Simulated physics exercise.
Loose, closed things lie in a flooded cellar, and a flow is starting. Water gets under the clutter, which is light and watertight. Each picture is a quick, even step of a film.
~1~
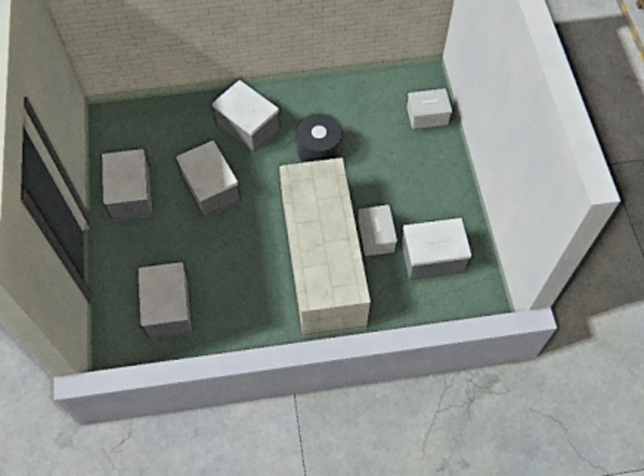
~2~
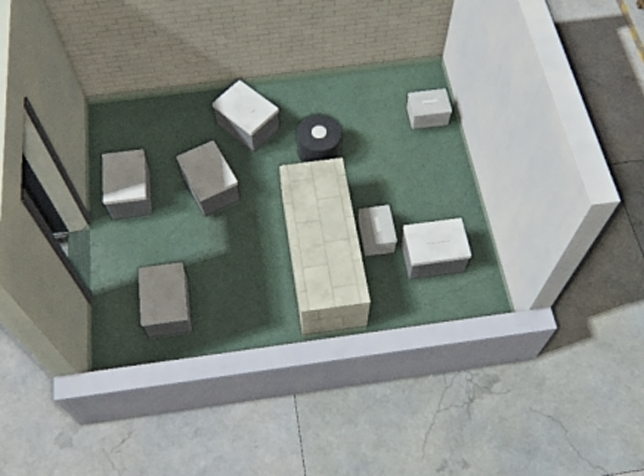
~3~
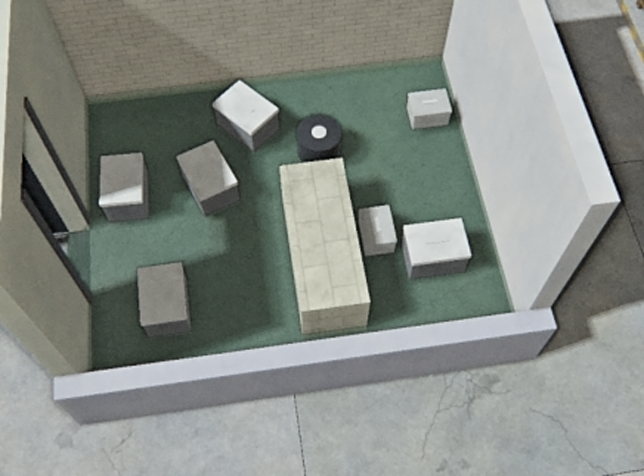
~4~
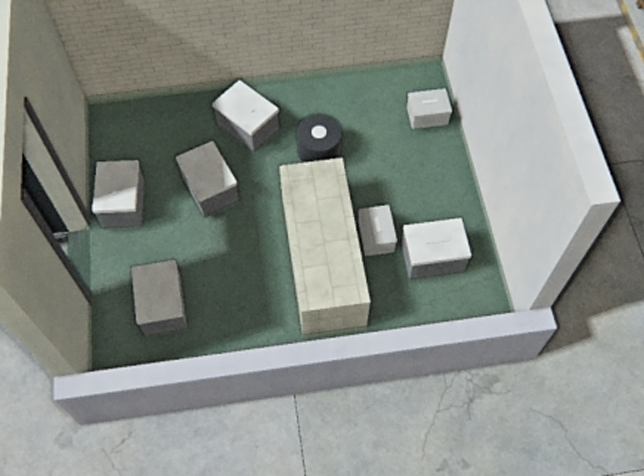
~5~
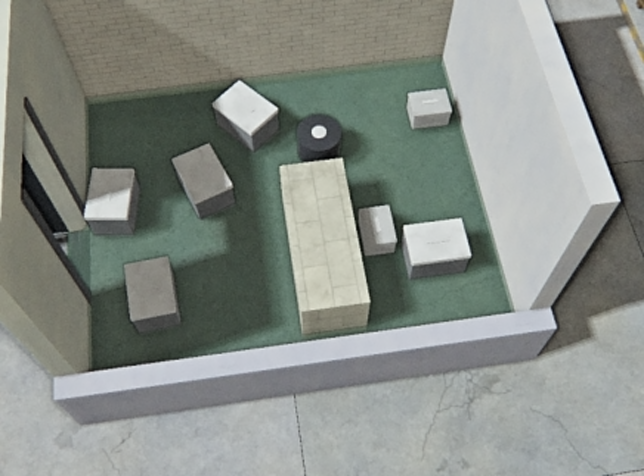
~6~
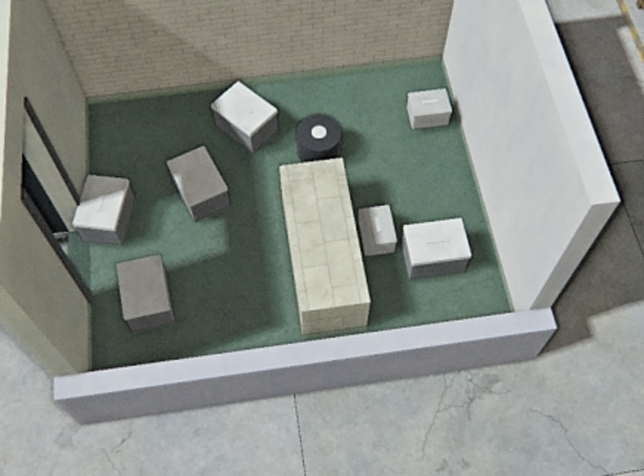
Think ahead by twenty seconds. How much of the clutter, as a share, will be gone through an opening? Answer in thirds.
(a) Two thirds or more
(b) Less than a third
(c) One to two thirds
(c) One to two thirds.
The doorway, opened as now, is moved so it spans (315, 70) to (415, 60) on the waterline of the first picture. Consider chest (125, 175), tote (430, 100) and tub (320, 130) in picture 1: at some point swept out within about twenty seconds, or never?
Per object, as asked: Not flushed / flushed / flushed.
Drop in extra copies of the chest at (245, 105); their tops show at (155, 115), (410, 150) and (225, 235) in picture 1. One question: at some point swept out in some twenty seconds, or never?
Sure - one by one that's out of the room, then in the room, then out of the room.
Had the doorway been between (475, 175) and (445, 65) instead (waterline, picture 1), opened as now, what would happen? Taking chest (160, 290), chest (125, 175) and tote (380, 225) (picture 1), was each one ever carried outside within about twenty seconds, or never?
Answer, item by item: Not lost, not lost, lost.
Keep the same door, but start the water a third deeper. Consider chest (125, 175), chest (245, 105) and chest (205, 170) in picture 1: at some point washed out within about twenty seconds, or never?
For the three, in the order given: Leaves the room, leaves the room and leaves the room.
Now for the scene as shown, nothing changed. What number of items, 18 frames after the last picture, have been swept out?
The count is 3.
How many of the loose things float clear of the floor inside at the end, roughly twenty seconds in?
That number is 3.
A moment on, 1 of 8 are out; 7 afloat.
Next, 3 of 8 are out; 5 afloat.
Later, 4 of 8 are out; 4 afloat.
In the end, 5 of 8 are out; 3 afloat.
